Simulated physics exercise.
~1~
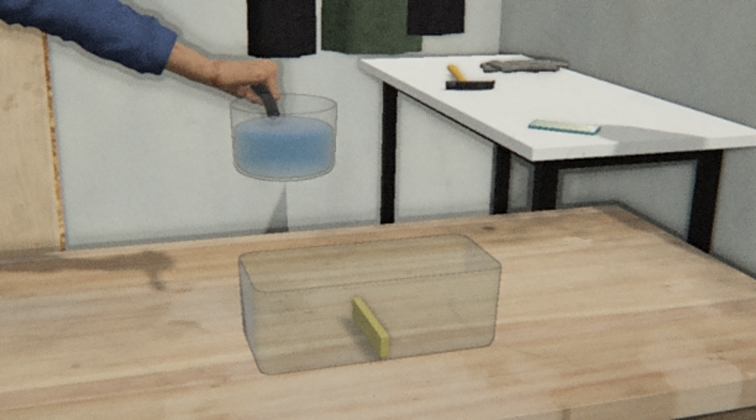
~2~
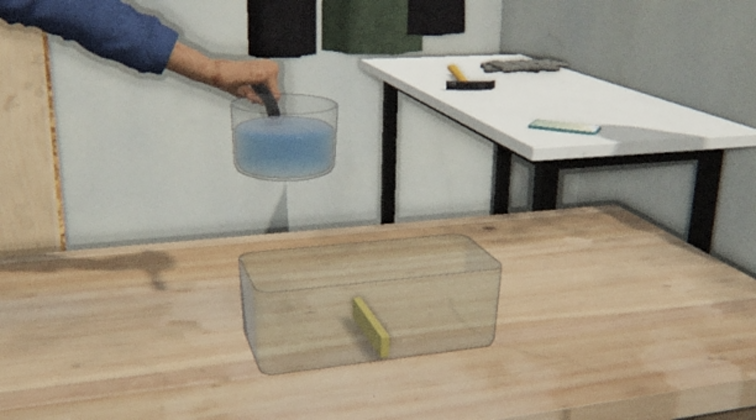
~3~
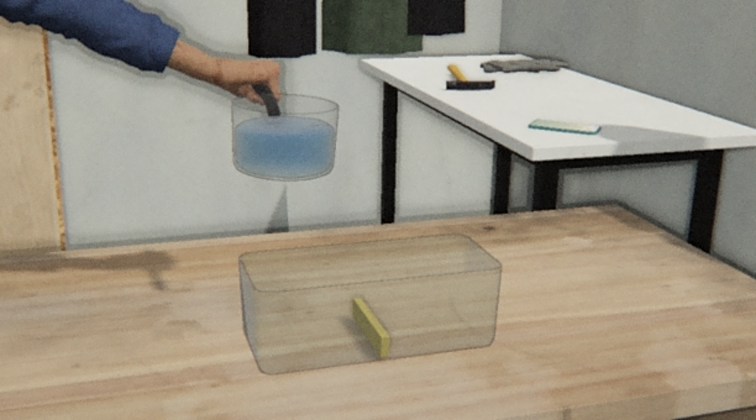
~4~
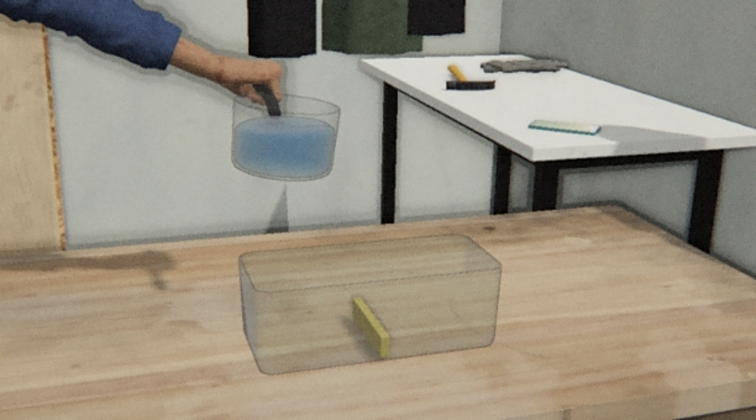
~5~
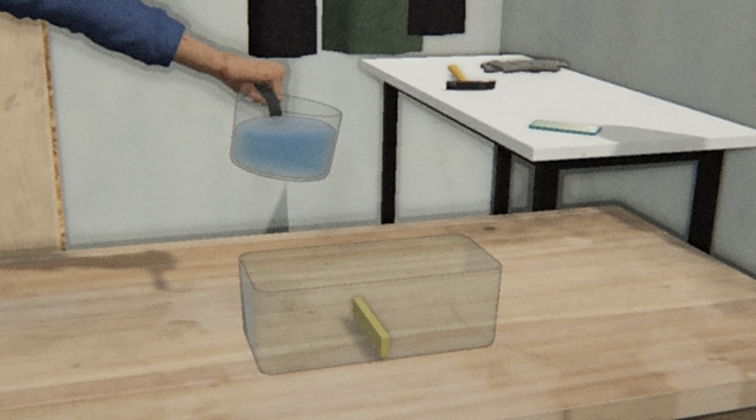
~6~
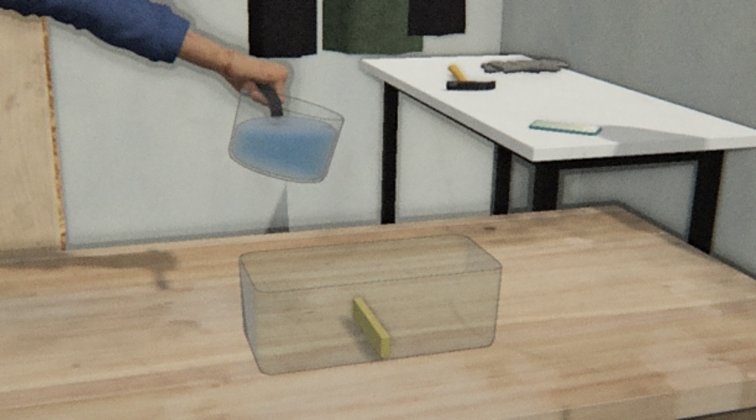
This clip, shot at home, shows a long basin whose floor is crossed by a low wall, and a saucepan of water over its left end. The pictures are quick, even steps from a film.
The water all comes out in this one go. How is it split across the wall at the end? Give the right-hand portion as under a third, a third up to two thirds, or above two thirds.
The right-hand portion is a third up to two thirds.
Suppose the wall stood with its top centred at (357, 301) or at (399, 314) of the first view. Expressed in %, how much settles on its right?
Around 70 percent in try one and around 20 percent in try two.
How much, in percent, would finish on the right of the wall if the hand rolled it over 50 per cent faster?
I'd say roughly 50 in every hundred ends up there.
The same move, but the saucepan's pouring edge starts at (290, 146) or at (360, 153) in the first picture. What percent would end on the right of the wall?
Around 20 percent first, around 70 percent second.
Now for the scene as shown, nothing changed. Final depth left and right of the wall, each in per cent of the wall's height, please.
Close to 40 for the left and 60 for the right.
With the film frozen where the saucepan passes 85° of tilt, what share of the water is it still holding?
Close to 55 per cent.
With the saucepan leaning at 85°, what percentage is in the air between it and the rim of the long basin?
It's close to 40 percent.
A moment on, the saucepan is tipped on its side and 56 per cent is still to pour, 1 is left of the wall and 3 right of it.
Next, the saucepan is tipped right over and 5 per cent is still to pour, 21 is left of the wall and 60 right of it.
Then the saucepan is tipped right over and 0 per cent is still to pour, 38 is left of the wall and 60 right of it.
Later the saucepan is tipped right over and 0 per cent is still to pour, 39 is left of the wall and 60 right of it.
Finally, 39 per cent lies left of the wall, 60 right of it and 1 outside.
